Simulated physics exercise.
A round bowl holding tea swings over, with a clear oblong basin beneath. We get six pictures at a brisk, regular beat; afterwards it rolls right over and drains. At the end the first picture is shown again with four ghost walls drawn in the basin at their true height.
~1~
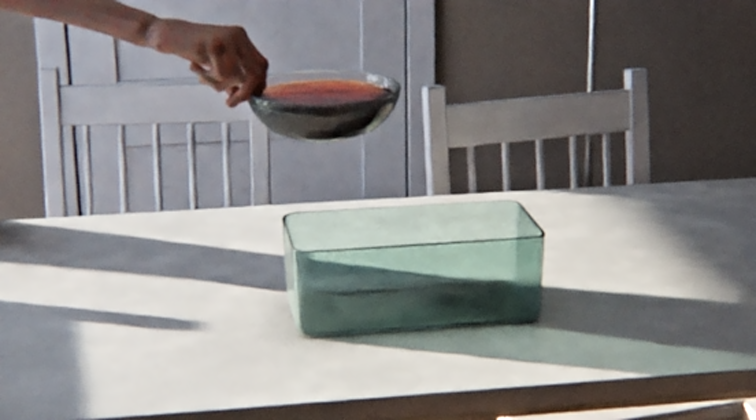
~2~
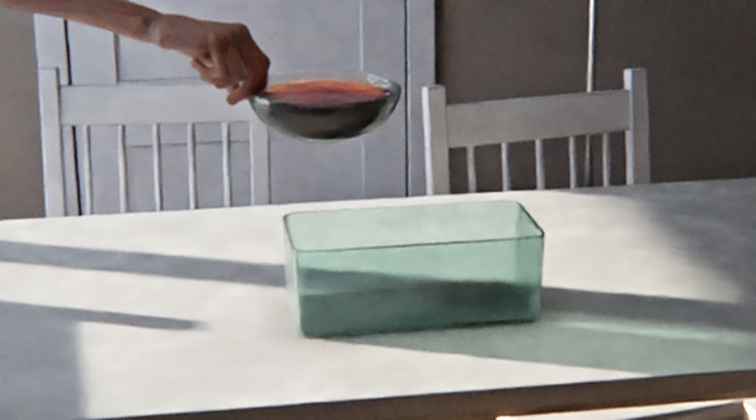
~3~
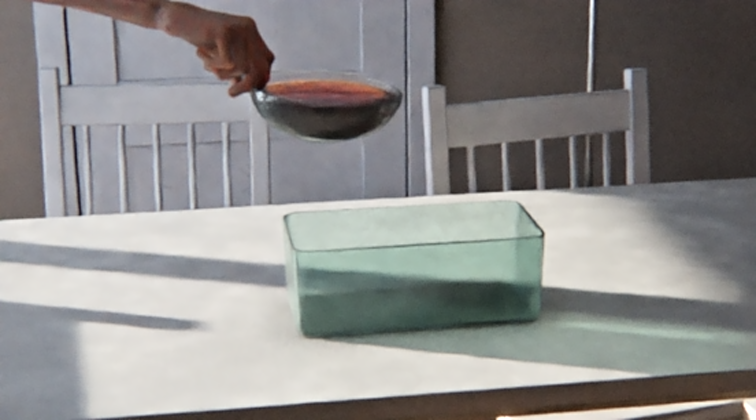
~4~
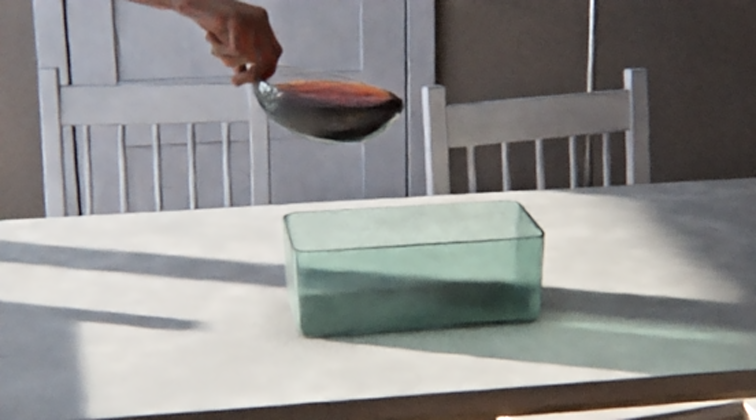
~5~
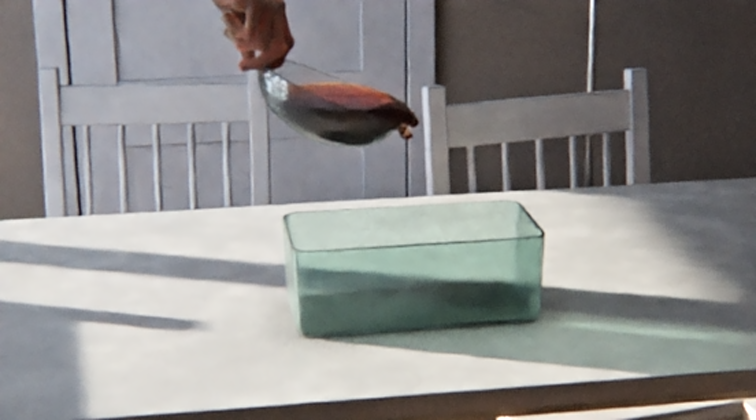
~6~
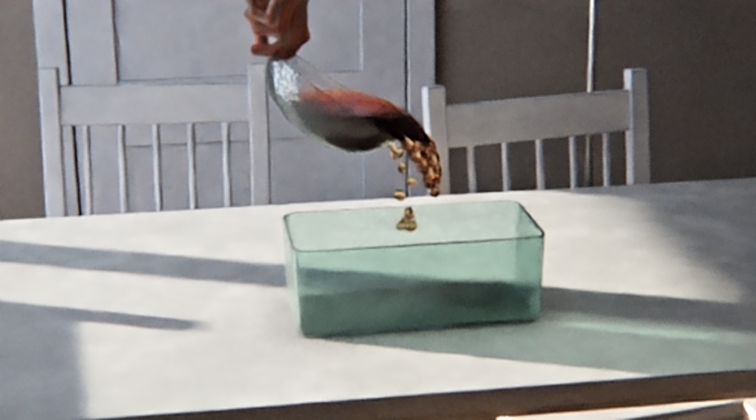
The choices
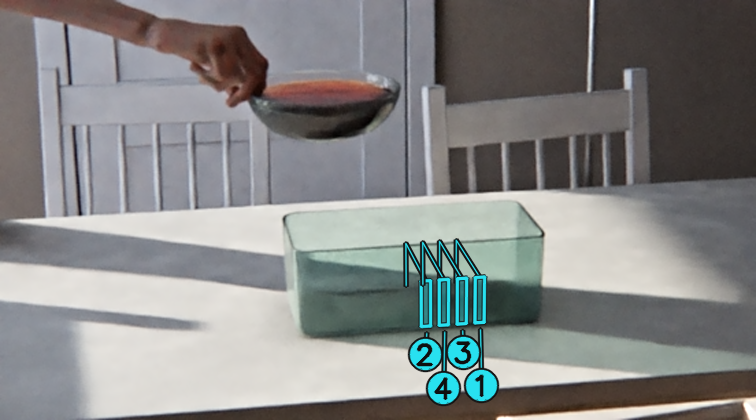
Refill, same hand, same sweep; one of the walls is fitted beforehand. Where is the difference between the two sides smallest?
The best slot is 3.
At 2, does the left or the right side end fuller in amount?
More ends on the right.
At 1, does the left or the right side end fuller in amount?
The left one.
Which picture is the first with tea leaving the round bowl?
Picture 4.
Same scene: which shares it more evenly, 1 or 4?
That would be 4.
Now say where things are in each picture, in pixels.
The first picture shows upright, lip at (397, 83); basin from (296, 335) to (540, 318); nothing has left yet.
The second picture shows upright, lip at (398, 85); nothing has left yet.
The third picture shows tipped about 6°, lip at (399, 91); nothing has left yet.
The fourth picture shows tipped about 14°, lip at (401, 101); tea is over the lip, down to (401, 101).
The fifth picture shows tipped about 24°, lip at (400, 115); tea is over the lip, down to (405, 136).
The sixth picture shows tipped about 36°, lip at (397, 130); tea is over the lip, down to (399, 225).
On the marked copy, 1 at (480, 329); 2 at (426, 333); 3 at (462, 330); 4 at (444, 331).
Choosing 1, about 76 % ends left of the wall and 18 % right of it; 5 % is lost outside.
Choosing 2, about 18 % ends left of the wall and 79 % right of it; 3 % is lost outside.
Choosing 3, about 51 % ends left of the wall and 45 % right of it; 4 % is lost outside.
Choosing 4, about 31 % ends left of the wall and 66 % right of it; 3 % is lost outside.
